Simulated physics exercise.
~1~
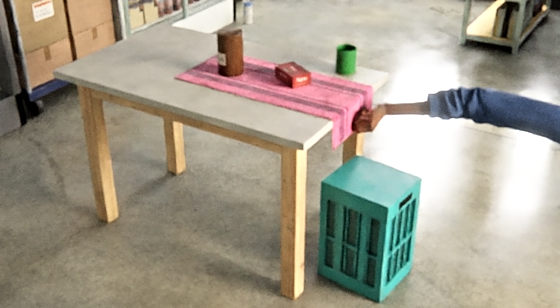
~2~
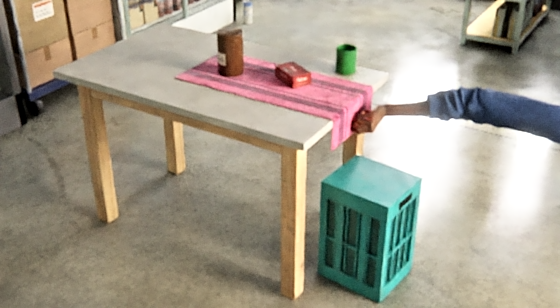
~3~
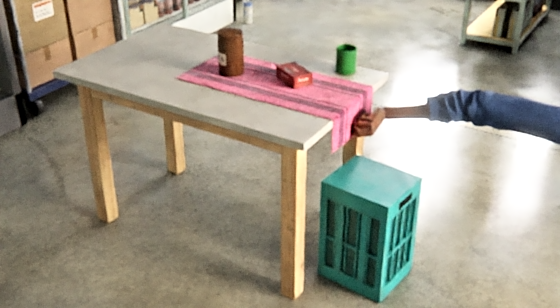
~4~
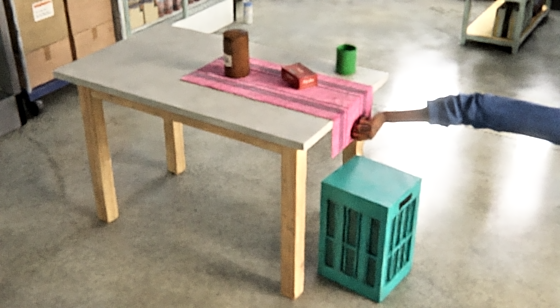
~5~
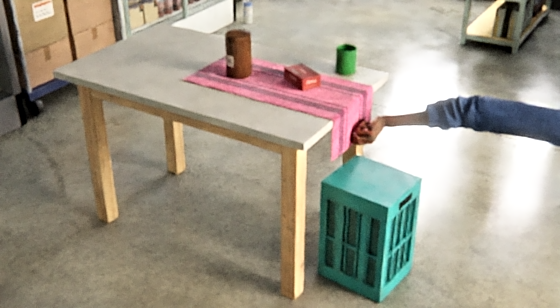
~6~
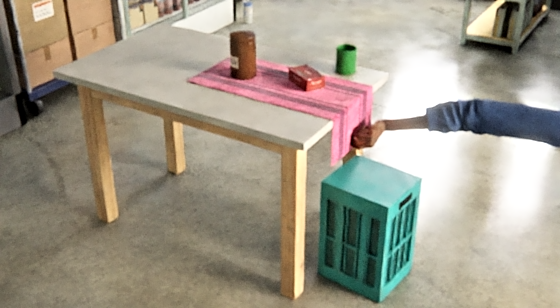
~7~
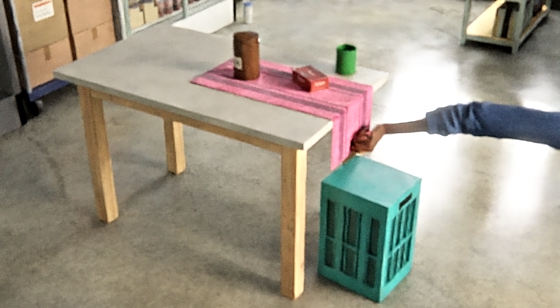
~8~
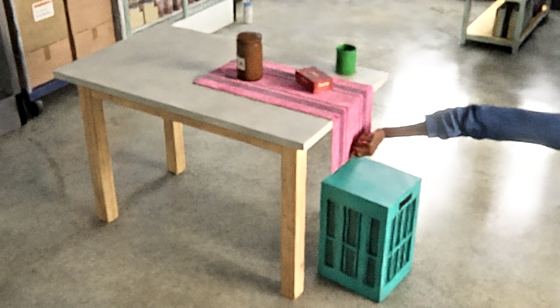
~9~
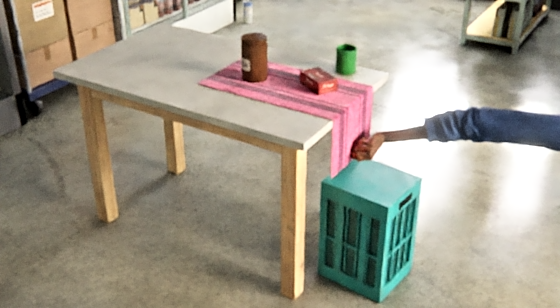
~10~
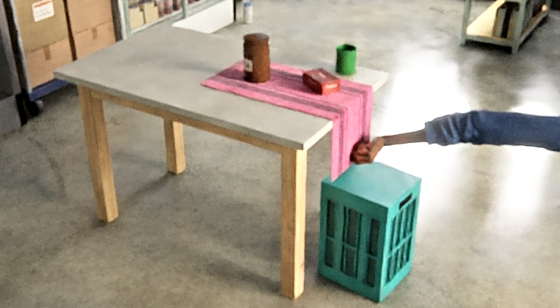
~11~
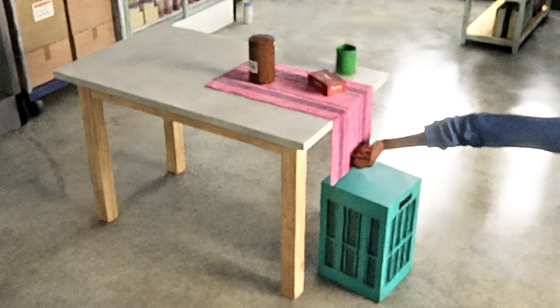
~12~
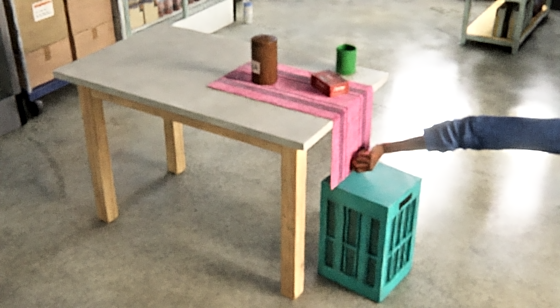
An arm in a blue sleeve reaches in from the right and grips the hanging end of a pink runner on a grey-topped wooden table, seen from slightly above in a room with a concrete floor and shelves behind. A brown canister and a red packet rest on the cloth, with a green mug near the far edge and a turquoise crate on the floor below. The hand slowly draws the cloth downward, and the canister and packet ride along to the right. The hem reaches the crate top, with the canister upright, the packet still on the table near the mug, and the mug unmoved.
